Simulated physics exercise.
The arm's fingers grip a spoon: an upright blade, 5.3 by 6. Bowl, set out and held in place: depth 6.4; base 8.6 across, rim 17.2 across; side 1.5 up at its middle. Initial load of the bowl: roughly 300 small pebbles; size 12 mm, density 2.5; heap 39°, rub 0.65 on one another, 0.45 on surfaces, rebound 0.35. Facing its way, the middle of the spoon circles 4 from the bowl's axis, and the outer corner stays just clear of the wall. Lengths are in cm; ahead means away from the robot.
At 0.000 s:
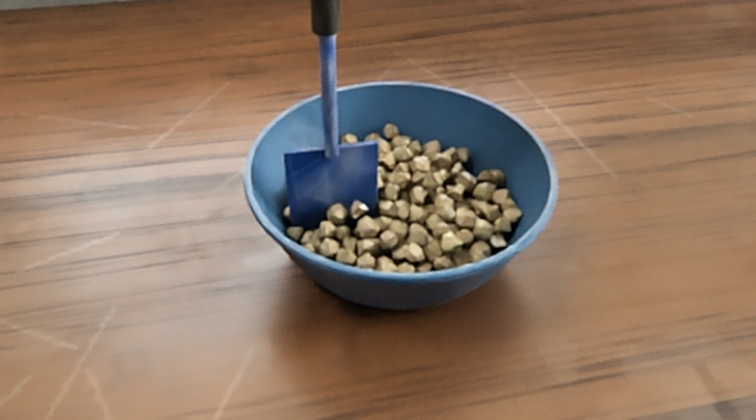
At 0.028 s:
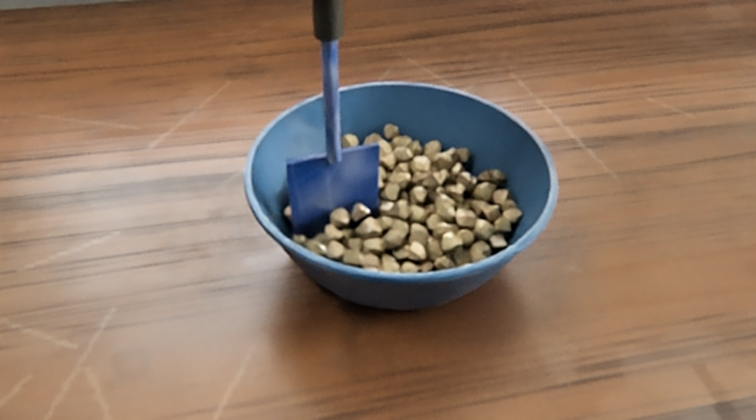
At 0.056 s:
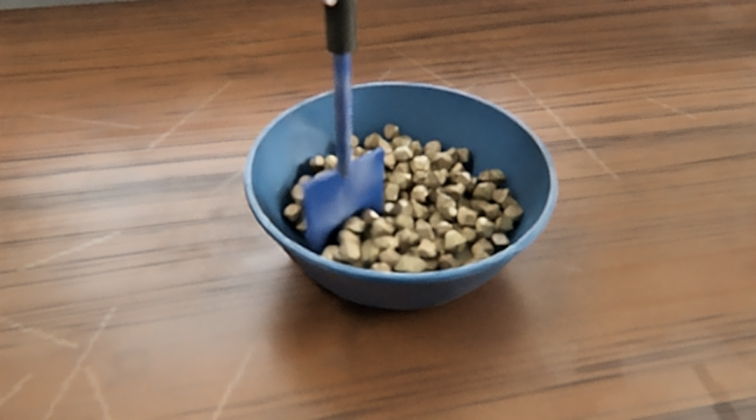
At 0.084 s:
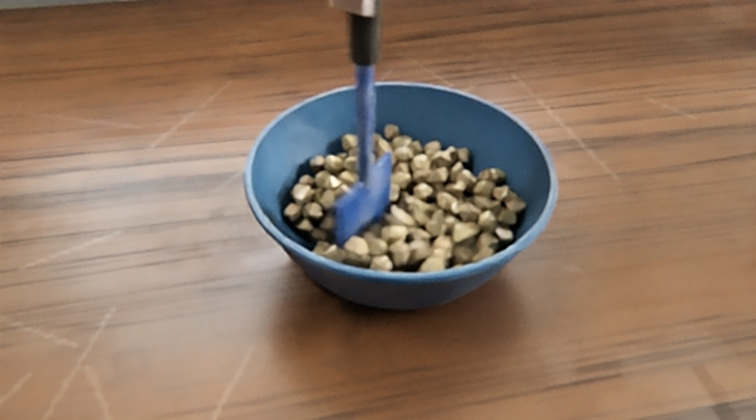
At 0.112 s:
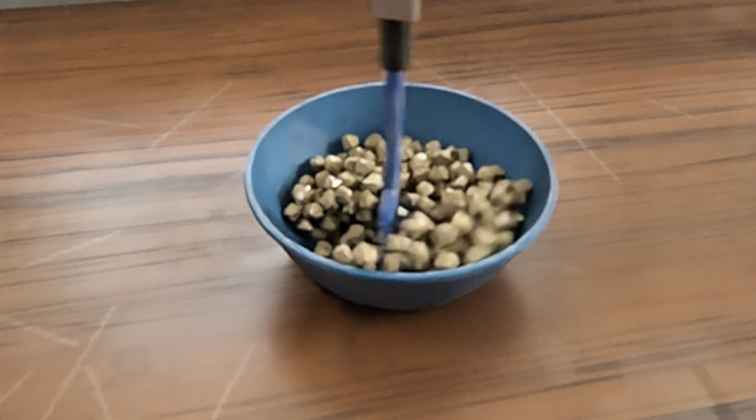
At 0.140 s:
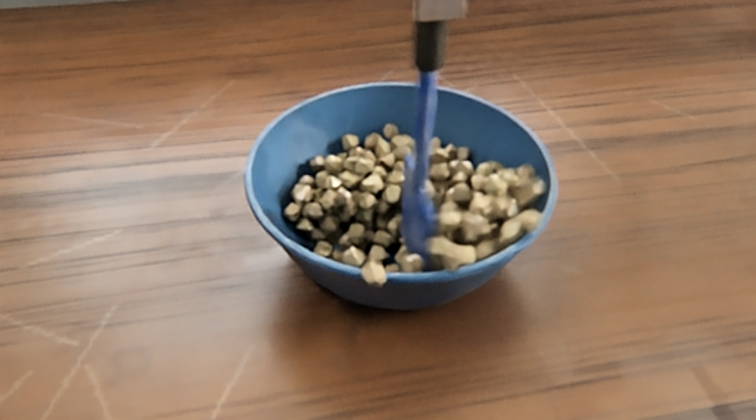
A blue spatula-like tool, held upright from above, swept rightward through a blue bowl of small tan pebbles, turning edge-on as it went and pushing some pebbles up toward the right side.
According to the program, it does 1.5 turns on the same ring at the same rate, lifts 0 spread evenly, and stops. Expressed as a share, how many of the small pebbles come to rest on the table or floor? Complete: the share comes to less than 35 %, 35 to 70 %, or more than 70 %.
The share comes to between 35 and 70 %.
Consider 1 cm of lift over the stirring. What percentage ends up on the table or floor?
That works out to some 40 per cent.
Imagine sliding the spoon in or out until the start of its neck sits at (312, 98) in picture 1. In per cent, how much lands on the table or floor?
About 20 %.
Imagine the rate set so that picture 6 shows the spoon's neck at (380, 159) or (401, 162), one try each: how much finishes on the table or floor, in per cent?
It comes to roughly 30 per cent and then 40 per cent.
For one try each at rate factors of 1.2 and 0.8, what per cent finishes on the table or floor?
50 % and 35 %.
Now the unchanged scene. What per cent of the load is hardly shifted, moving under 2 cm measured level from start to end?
I'd put it at about 5 in a hundred.
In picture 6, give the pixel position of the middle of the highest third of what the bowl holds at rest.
The centre sits around (426, 148) in the last picture.
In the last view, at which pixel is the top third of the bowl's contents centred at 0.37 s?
Roughly at (333, 122).
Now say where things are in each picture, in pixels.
Spoon neck at (330, 124), 0° round; upper third of the load around (403, 203), from x 290 to 510, top at y 135; 305 in the bowl, in the first picture.
Spoon neck at (332, 130), 8° round; upper third of the load around (403, 206), from x 290 to 510, top at y 135, in the second picture.
Spoon neck at (344, 143), 27° round; upper third of the load around (406, 211), from x 290 to 515, top at y 135, in the third picture.
Spoon neck at (365, 155), 48° round; upper third of the load around (417, 214), from x 290 to 515, top at y 135, in the fourth picture.
Spoon neck at (392, 161), 69° round; upper third of the load around (438, 213), from x 290 to 520, top at y 135, in the fifth picture.
Spoon neck at (421, 161), 91° round; upper third of the load around (456, 205), from x 290 to 530, top at y 135; 304 in the bowl, 1 in flight or on the tool, in the sixth picture.
By 0.37 s, 264° round, highest piece 10 above the table; 255 in the bowl, 23 on the table or floor, 27 in flight or on the tool.
By 0.60 s, 78° round, highest piece 9 above the table; 195 in the bowl, 92 on the table or floor, 18 in flight or on the tool.
By 0.91 s, 180° round, highest piece 7 above the table; 173 in the bowl, 132 on the table or floor.
By 1.61 s, 180° round, highest piece 6 above the table; 173 in the bowl, 132 on the table or floor.
Final count, 173 in the bowl, 132 on the table or floor. That is 43 % on the table or floor.
